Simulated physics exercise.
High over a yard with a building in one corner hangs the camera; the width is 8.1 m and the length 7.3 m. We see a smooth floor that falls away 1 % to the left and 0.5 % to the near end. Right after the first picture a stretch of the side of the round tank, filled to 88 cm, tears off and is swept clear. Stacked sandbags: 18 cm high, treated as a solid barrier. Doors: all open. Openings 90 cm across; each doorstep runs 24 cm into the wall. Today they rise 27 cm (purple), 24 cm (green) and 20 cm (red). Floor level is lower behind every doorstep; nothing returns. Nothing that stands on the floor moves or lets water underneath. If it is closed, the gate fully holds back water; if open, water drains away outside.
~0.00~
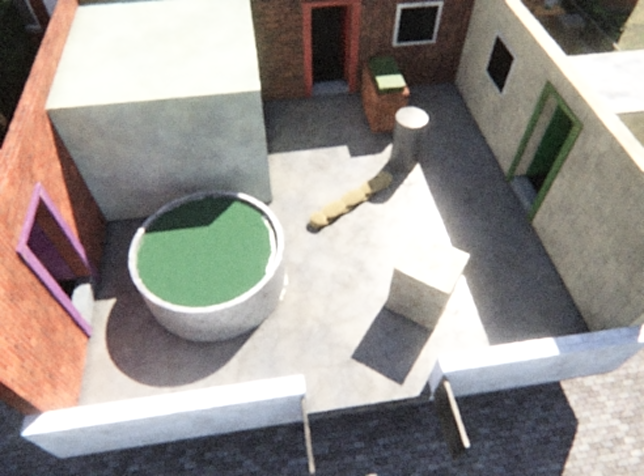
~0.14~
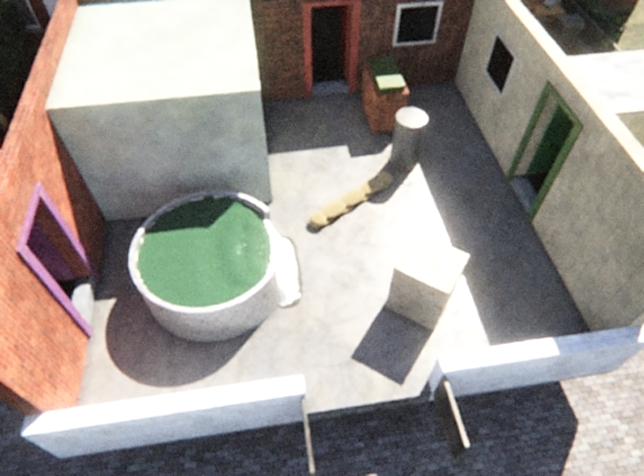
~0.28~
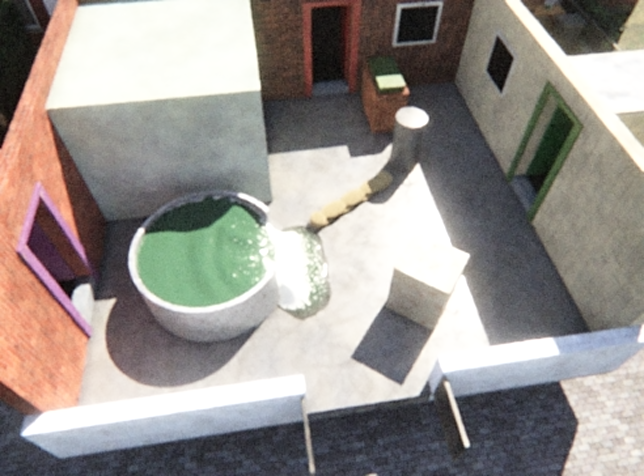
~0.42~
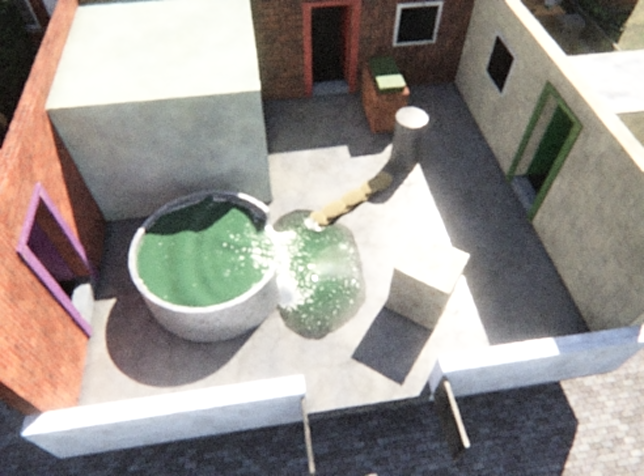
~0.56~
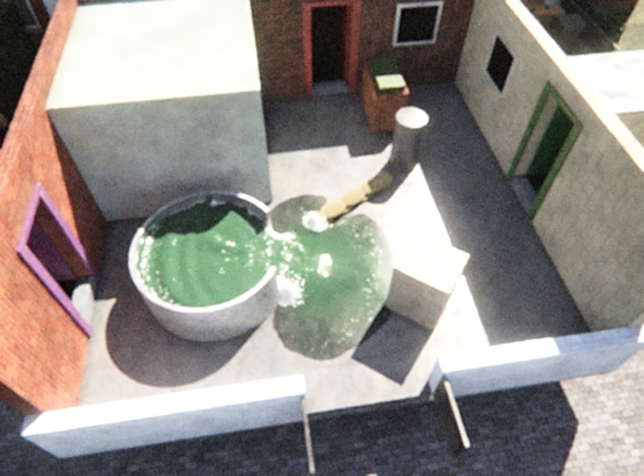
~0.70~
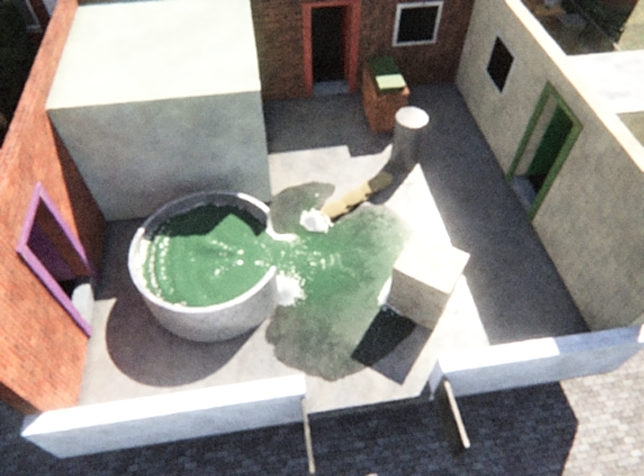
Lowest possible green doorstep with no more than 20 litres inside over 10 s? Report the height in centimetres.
I would say 27 cm.
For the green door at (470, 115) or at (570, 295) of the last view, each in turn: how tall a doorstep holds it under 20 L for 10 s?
First place around 11.5 cm, second around 11.0 cm.
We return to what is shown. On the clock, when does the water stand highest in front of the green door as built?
About 1.8 seconds.
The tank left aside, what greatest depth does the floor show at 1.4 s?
Around 46 centimetres.
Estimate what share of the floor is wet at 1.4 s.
About 35 per cent.
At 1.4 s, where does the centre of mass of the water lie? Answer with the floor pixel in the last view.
About (275, 271).
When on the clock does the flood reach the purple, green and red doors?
Purple not in the 10 s, green 1.4 s, red 3.0 s.
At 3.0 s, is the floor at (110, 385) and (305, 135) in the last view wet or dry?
Untouched, awash.
After 1.4 s water covers 35 % of the floor, deepest (46 cm) near (390, 290); 4 cm at the green door, 0 litres in over its 24 cm doorstep.
After 3.0 s water covers 60 % of the floor, deepest (30 cm) near (496, 189); 29 cm at the green door, 32 litres in over its 24 cm doorstep.
After 10.0 s water covers 85 % of the floor, deepest (16 cm) near (270, 171); 6 cm at the green door, 39 litres in over its 24 cm doorstep.
At the green door as built, the water arrived by 1.4 s and peaked near 35 cm at 1.8 s.
With a doorstep of 22 cm, 55 litres would have come in within the 10 s; with 30 cm, 9 litres. So under 20 litres takes about 27 cm.
